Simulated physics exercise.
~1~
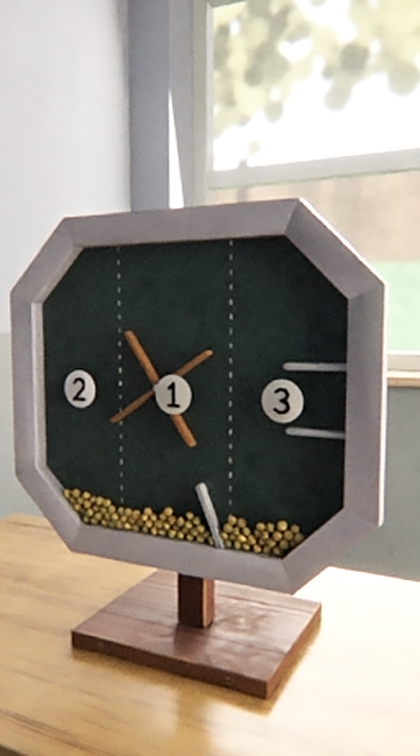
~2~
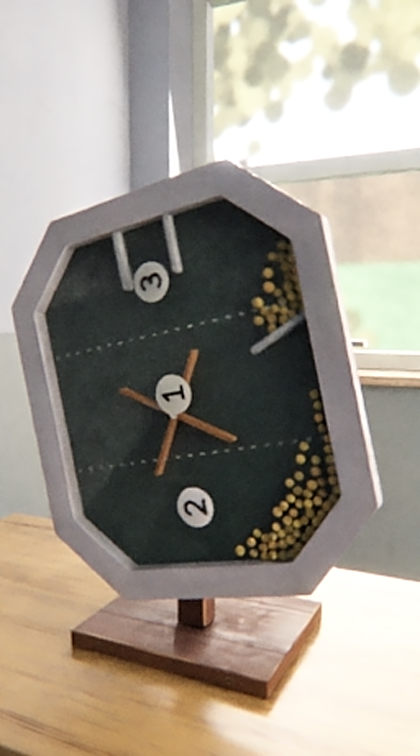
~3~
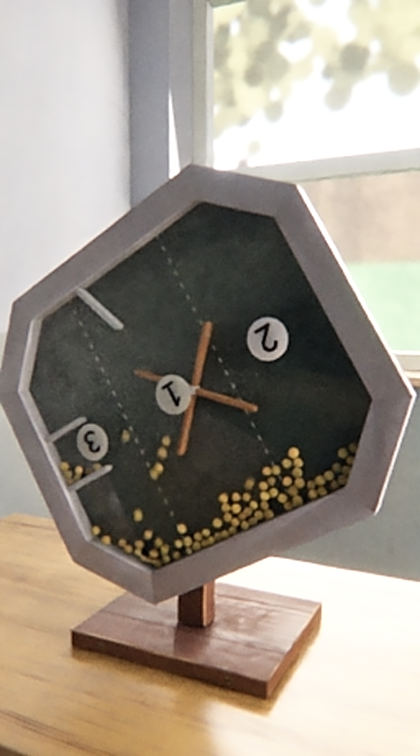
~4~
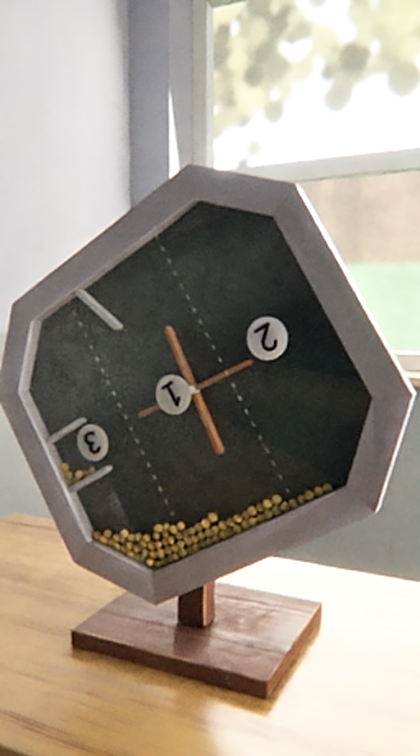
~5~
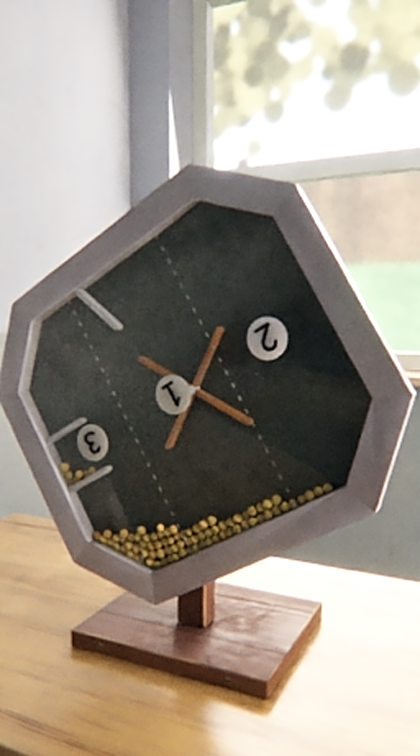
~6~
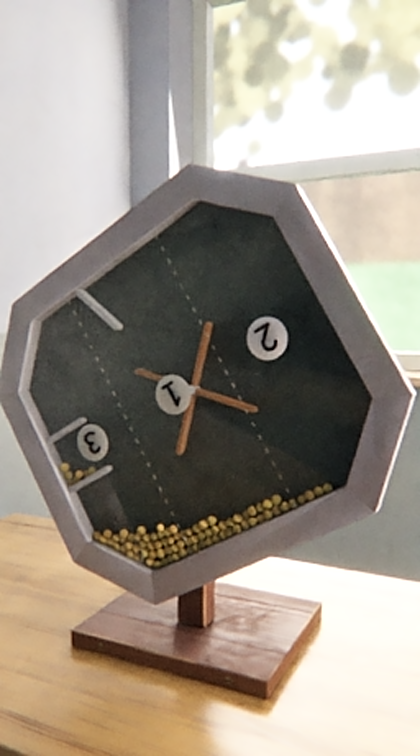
On a wooden table, an octagonal case turns anticlockwise and its beads settle mostly lower left.
